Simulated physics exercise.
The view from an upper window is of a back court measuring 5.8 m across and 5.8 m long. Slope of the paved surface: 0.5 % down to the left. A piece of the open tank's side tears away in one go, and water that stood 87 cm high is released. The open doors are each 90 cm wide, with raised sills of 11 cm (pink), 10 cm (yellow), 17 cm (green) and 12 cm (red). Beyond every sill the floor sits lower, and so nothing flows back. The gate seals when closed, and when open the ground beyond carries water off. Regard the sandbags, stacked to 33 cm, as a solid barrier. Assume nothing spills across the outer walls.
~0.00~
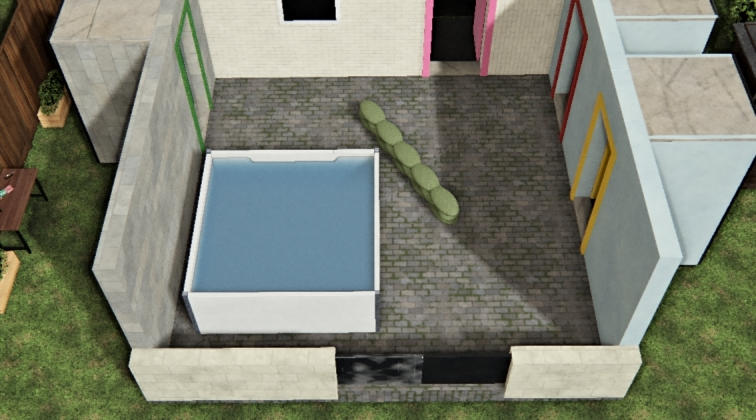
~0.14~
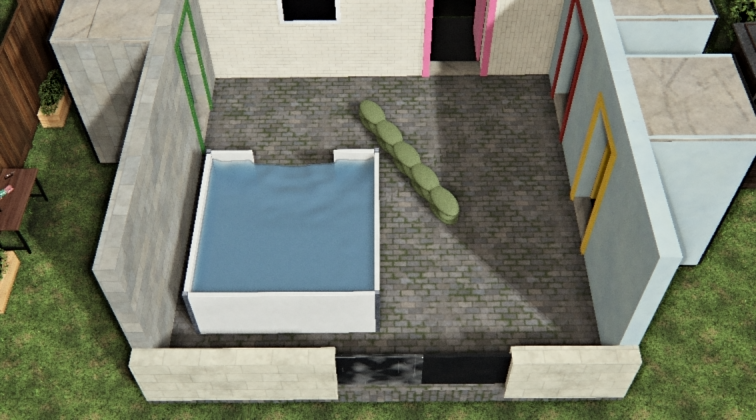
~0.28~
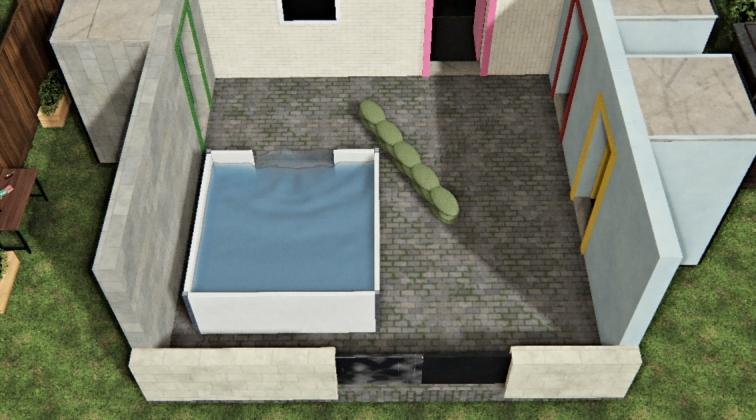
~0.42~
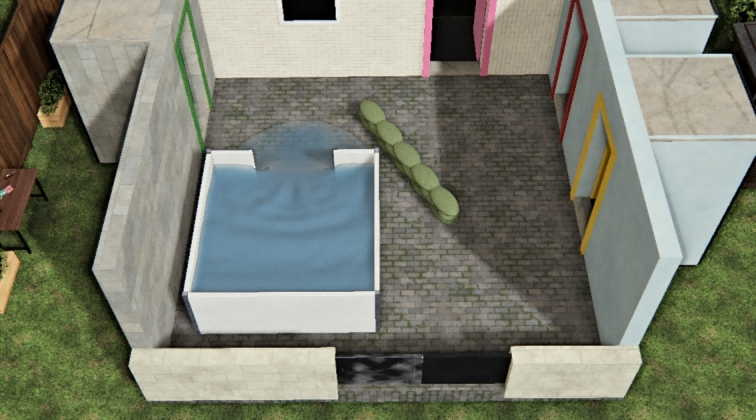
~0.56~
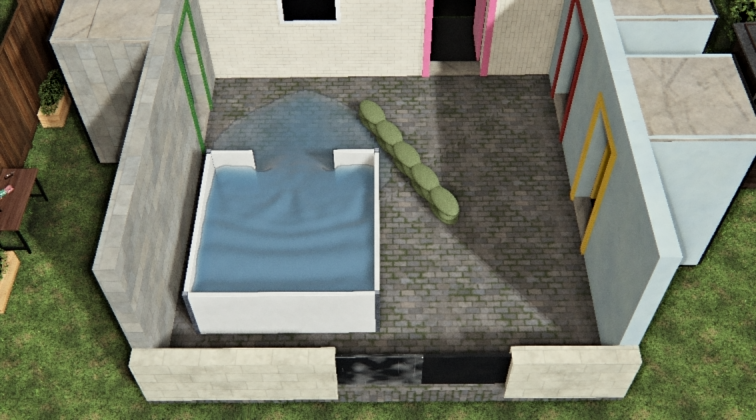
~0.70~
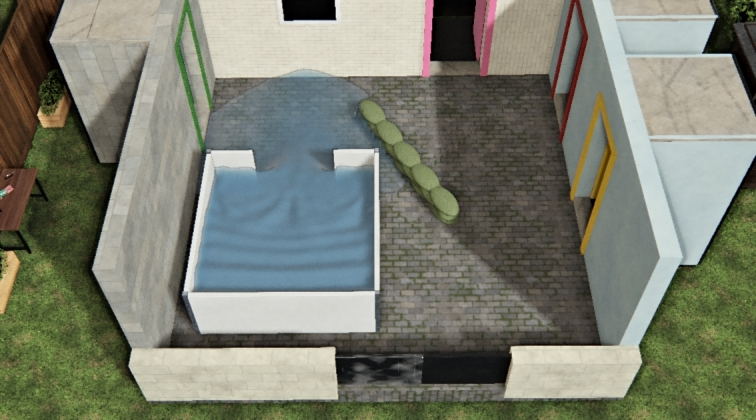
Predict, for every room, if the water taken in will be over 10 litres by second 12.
In the end pink door: Short of the set amount; yellow door: Beyond the set amount; green door: Beyond the set amount; red door: Beyond the set amount.
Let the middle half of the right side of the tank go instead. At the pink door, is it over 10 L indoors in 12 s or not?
Pink: Exceeds.
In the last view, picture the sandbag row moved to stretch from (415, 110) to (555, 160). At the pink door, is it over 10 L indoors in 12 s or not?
So pink goes beyond.
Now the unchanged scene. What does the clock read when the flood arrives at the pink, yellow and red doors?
Door times: Pink 1.4 s / yellow 3.2 s / red 2.2 s.
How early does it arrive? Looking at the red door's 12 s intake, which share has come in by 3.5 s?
By that time, around 20 per cent.
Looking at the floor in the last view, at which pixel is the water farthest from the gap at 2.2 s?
Location: Approx. (546, 80) in the last view.
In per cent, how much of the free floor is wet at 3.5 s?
Wet share: Near 70 percent.
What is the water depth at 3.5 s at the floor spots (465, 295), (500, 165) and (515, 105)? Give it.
Reading - approx. 1 / 3 / 5 cm.
After 1.4 s water covers 25 % of the floor and is deepest (64 cm) near (215, 84); pink door 2 cm at the sill, 0 L in, yellow door not reached, green door 20 cm at the sill, 0 L in, red door not reached.
After 2.2 s water covers 45 % of the floor and is deepest (56 cm) near (307, 97); pink door 8 cm at the sill, 0 L in, yellow door not reached, green door 35 cm at the sill, 26 L in, red door 4 cm at the sill, 0 L in.
After 3.5 s water covers 70 % of the floor and is deepest (36 cm) near (215, 84); pink door 11 cm at the sill, 0 L in, yellow door 6 cm at the sill, 0 L in, green door 31 cm at the sill, 128 L in, red door 26 cm at the sill, 34 L in.
After 7.0 s water covers 95 % of the floor and is deepest (30 cm) near (166, 375); pink door 8 cm at the sill, 1 L in, yellow door 9 cm at the sill, 0 L in, green door 20 cm at the sill, 246 L in, red door 18 cm at the sill, 169 L in.
After 12.0 s water covers 95 % of the floor and is deepest (21 cm) near (369, 338); pink door 7 cm at the sill, 1 L in, yellow door 14 cm at the sill, 35 L in, green door 16 cm at the sill, 252 L in, red door 11 cm at the sill, 192 L in.
